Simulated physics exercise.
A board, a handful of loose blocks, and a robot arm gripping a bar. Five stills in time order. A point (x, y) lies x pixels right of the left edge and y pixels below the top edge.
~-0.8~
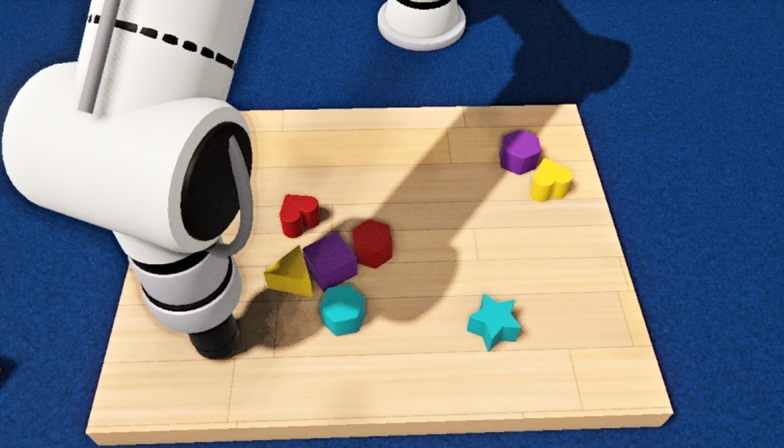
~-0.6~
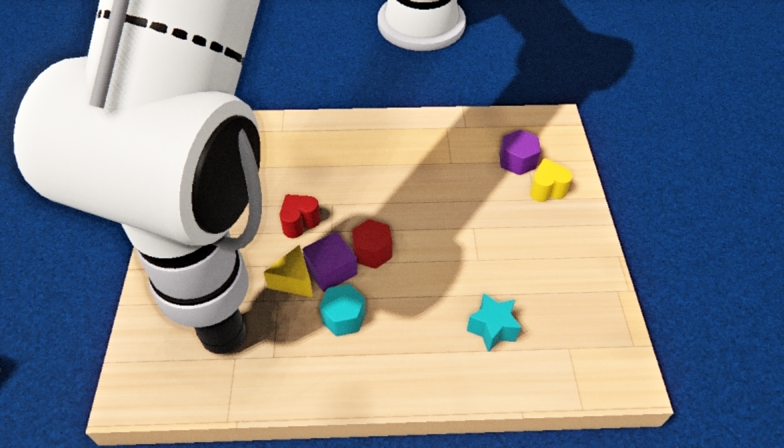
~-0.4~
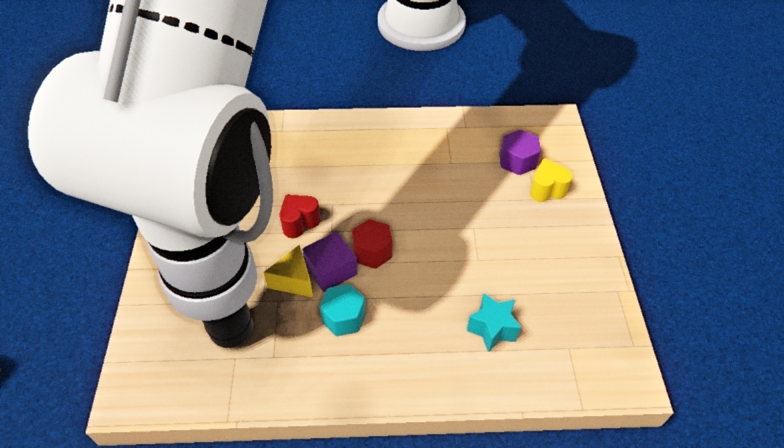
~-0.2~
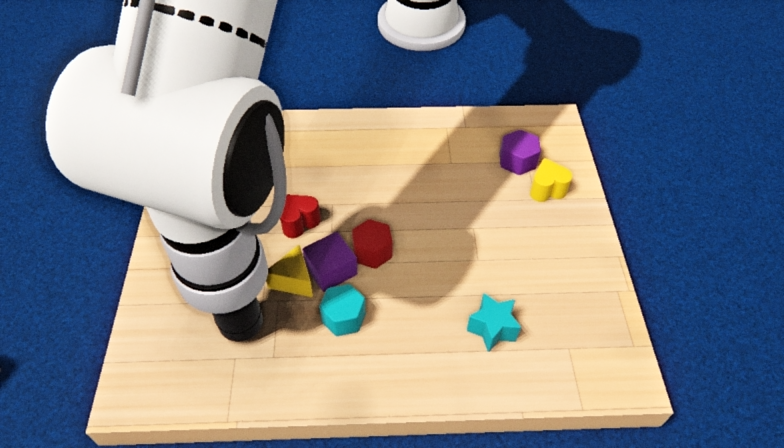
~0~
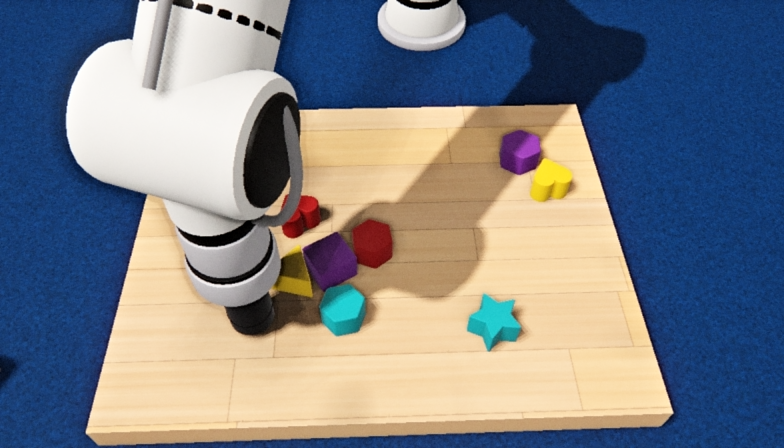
On a wooden board over blue carpet, a white robot arm slid its dark tip slowly rightward and slightly away, nearing the yellow three-sided block, while all the colorful blocks stayed still.
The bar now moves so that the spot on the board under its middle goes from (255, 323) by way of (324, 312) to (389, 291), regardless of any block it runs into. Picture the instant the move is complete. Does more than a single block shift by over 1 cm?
Final answer: No.
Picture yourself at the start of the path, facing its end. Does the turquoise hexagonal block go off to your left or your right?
The right-hand side.
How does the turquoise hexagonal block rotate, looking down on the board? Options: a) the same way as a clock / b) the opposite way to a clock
Letter a.
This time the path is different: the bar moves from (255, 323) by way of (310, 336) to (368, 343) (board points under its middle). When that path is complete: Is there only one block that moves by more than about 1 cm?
I'd say yes.
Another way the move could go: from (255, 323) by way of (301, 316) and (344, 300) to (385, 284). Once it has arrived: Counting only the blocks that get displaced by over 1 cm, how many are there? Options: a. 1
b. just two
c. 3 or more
(c)
The first path, step by step. One third of the way, bar at (301, 311); nothing pushed yet.
Two thirds of the way, bar at (347, 300); turquoise hexagonal block at (390, 296), turned 15° clockwise.
At the end, bar at (389, 285); yellow three-sided block unmoved; turquoise hexagonal block at (424, 297), turned 70° clockwise.
